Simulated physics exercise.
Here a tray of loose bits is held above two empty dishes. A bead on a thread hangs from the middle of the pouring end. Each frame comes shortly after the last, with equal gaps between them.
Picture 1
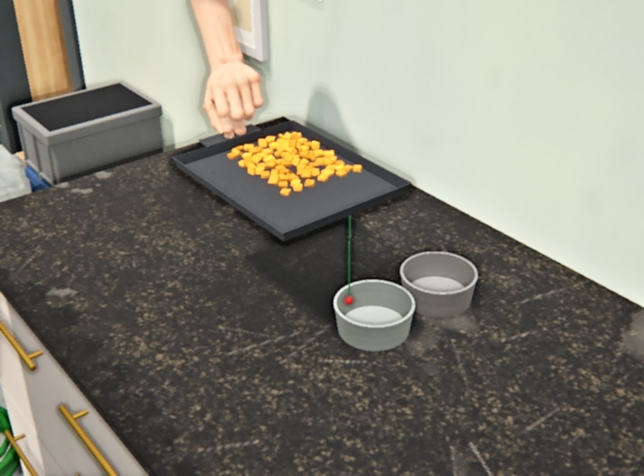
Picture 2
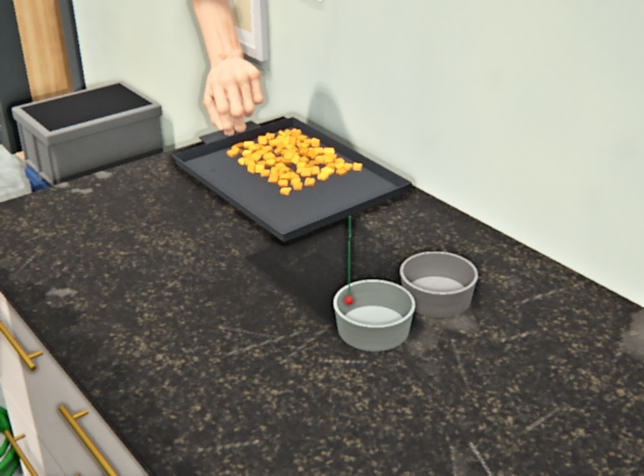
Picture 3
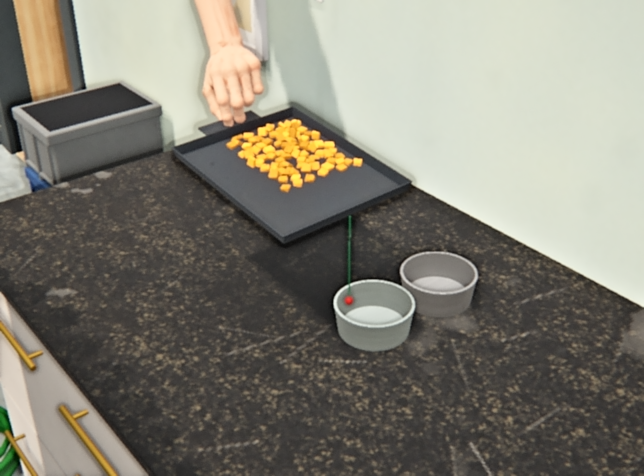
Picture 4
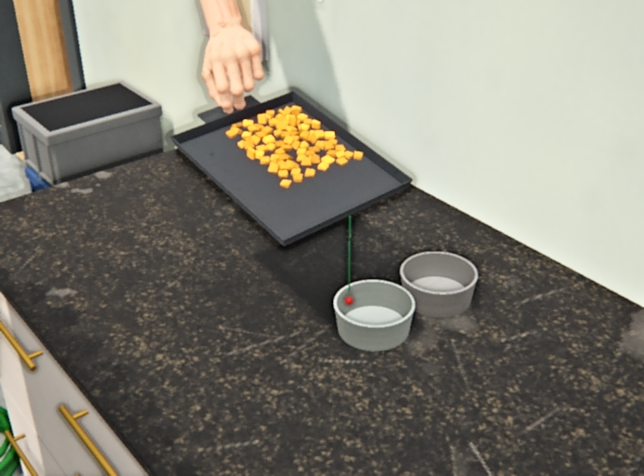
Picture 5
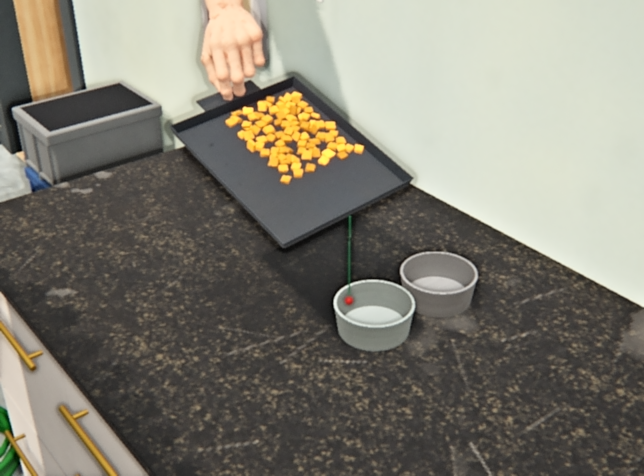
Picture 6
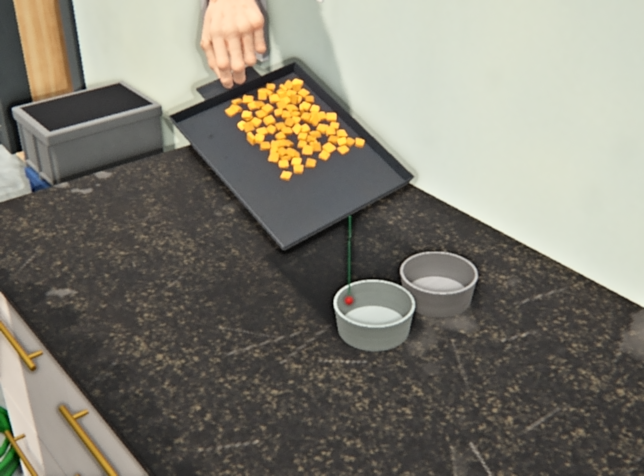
A hand at the top grips the far end of a dark tray of small orange pieces and steadily raises it, so the tray slants more and more toward its near end, the left corner dipping slightly. The tray is above a speckled black counter, seen from above at an angle, against a pale green wall, with a grey bin at left. Two empty grey dishes and a red bead on a green thread stay still, as does the camera.
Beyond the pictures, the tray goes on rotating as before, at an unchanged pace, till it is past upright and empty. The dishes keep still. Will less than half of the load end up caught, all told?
Yes. It looks like most goes past the dishes, when all's done.
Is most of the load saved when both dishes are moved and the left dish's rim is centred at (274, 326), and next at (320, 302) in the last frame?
First shift, a minority share; second shift, a minority share.
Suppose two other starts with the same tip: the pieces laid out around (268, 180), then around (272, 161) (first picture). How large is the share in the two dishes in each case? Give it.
Near 0 and 0 percent respectively.
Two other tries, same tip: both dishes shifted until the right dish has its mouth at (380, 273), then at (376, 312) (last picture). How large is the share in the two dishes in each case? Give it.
Roughly 0% the first time and 80% the second time.
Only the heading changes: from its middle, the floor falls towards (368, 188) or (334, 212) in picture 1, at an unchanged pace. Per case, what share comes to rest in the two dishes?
For the first it's near 60 %, for the second near 20 %.
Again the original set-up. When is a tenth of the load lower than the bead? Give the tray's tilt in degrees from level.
I'd put it at about 75 degrees.
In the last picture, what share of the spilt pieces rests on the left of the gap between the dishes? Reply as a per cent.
It comes out at roughly 100 percent.
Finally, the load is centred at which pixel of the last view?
The centre comes to rest close to (309, 388).
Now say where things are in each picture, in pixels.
Corners of the pouring end (284, 230) and (407, 182), level; middle of the load (289, 159), small crackers; left dish (400, 332); right dish (465, 299); bead on its thread (349, 301), in the first picture.
Corners of the pouring end (284, 231) and (407, 182), level; middle of the load (289, 157), in the second picture.
Corners of the pouring end (284, 233) and (407, 181), tipped barely, lowest at the left corner; middle of the load (289, 150), in the third picture.
Corners of the pouring end (284, 236) and (408, 179), tipped a little, lowest at the left corner; middle of the load (289, 140), in the fourth picture.
Corners of the pouring end (284, 240) and (409, 177), tipped clearly, lowest at the left corner; middle of the load (289, 131), in the fifth picture.
Corners of the pouring end (284, 243) and (409, 176), tipped clearly, lowest at the left corner; middle of the load (290, 122); left dish (400, 332); right dish (465, 299), in the sixth picture.
Just after the last frame, tray tipped steeply; the larger part on the tray; about a tenth in the air.
A moment on, tray tipped past a quarter turn; just a few on the tray; the larger part outside both; about a tenth in the air.
Further on, tray tipped past a quarter turn; every one outside both.
When it is over, tray tipped past a quarter turn; not one in the left dish; not one in the right dish; every one outside both.
